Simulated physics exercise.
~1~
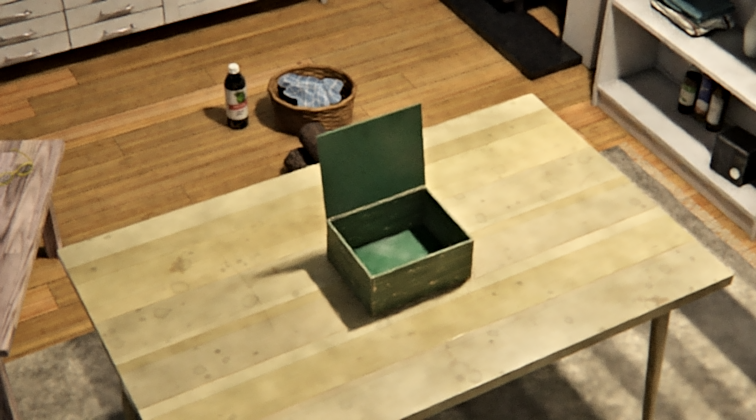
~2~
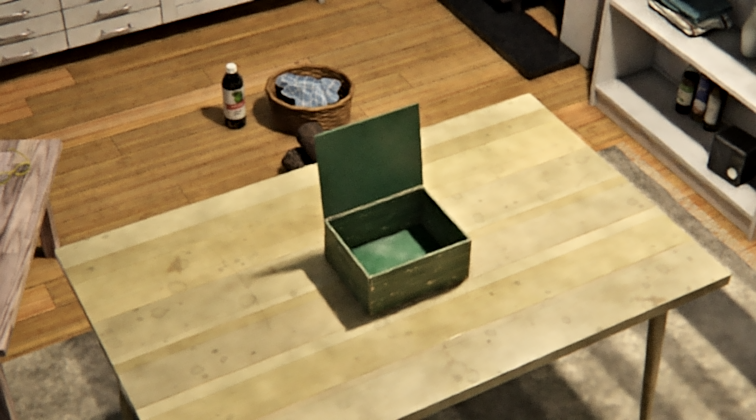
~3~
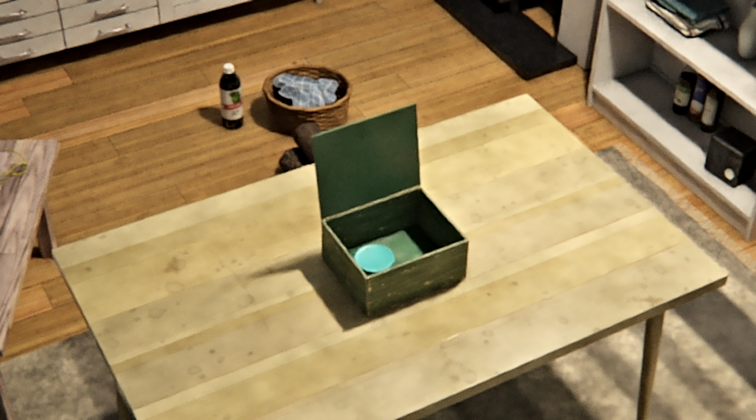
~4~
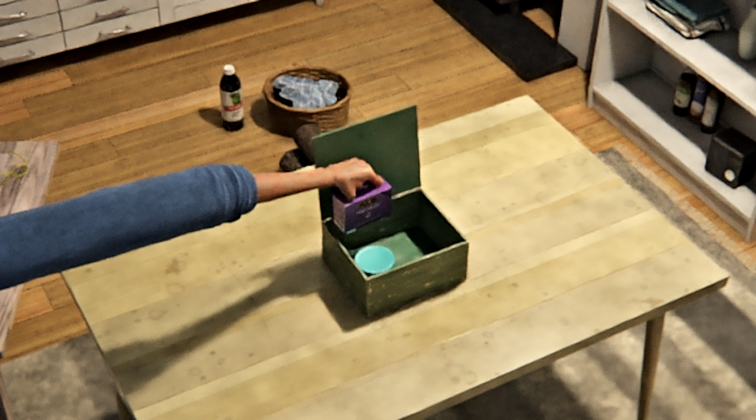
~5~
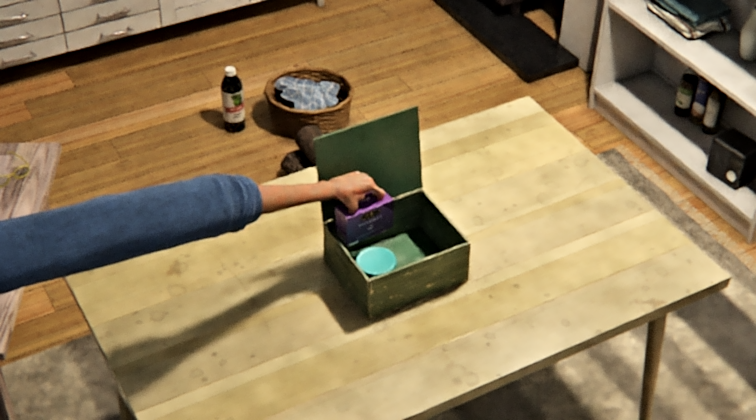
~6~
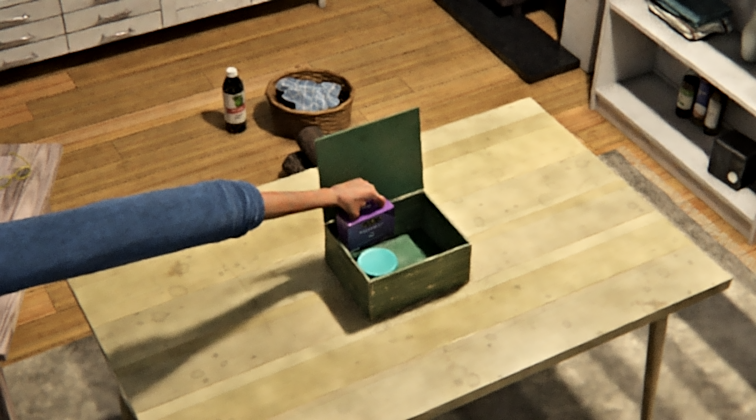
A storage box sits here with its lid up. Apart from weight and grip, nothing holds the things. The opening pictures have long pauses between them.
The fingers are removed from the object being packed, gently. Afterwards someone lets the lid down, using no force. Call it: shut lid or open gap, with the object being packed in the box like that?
Shut lid.
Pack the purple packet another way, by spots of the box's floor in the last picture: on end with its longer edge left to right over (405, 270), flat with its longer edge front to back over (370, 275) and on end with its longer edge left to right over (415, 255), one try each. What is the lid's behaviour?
In the first case it shuts flat; in the second case it is held up; in the third case it will not close.
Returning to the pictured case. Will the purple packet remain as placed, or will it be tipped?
Well, the purple packet stays just as set.
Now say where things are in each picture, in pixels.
In the first frame, the last thing is not in view yet.
In the second frame, the last thing is not in view yet.
In the third frame, the last thing is not in view yet.
The fourth frame shows still above its spot; purple packet (362, 205).
The fifth frame shows still above its spot; purple packet (365, 217).
The sixth frame shows put in, still held; purple packet (366, 224).
Then, 1.00 s past the last view, lid starting down; purple packet displaced a little near (366, 247).
Then, 1.60 s past the last view, lid 57° above the rim; purple packet displaced a little near (366, 247).
Then, 1.90 s past the last view, lid 22° above the rim; purple packet displaced a little near (366, 247).
Finally, lid shut; moved from the start, purple packet; turquoise tub still in place. Final places as the last picture's camera would see them, purple packet near (366, 247).
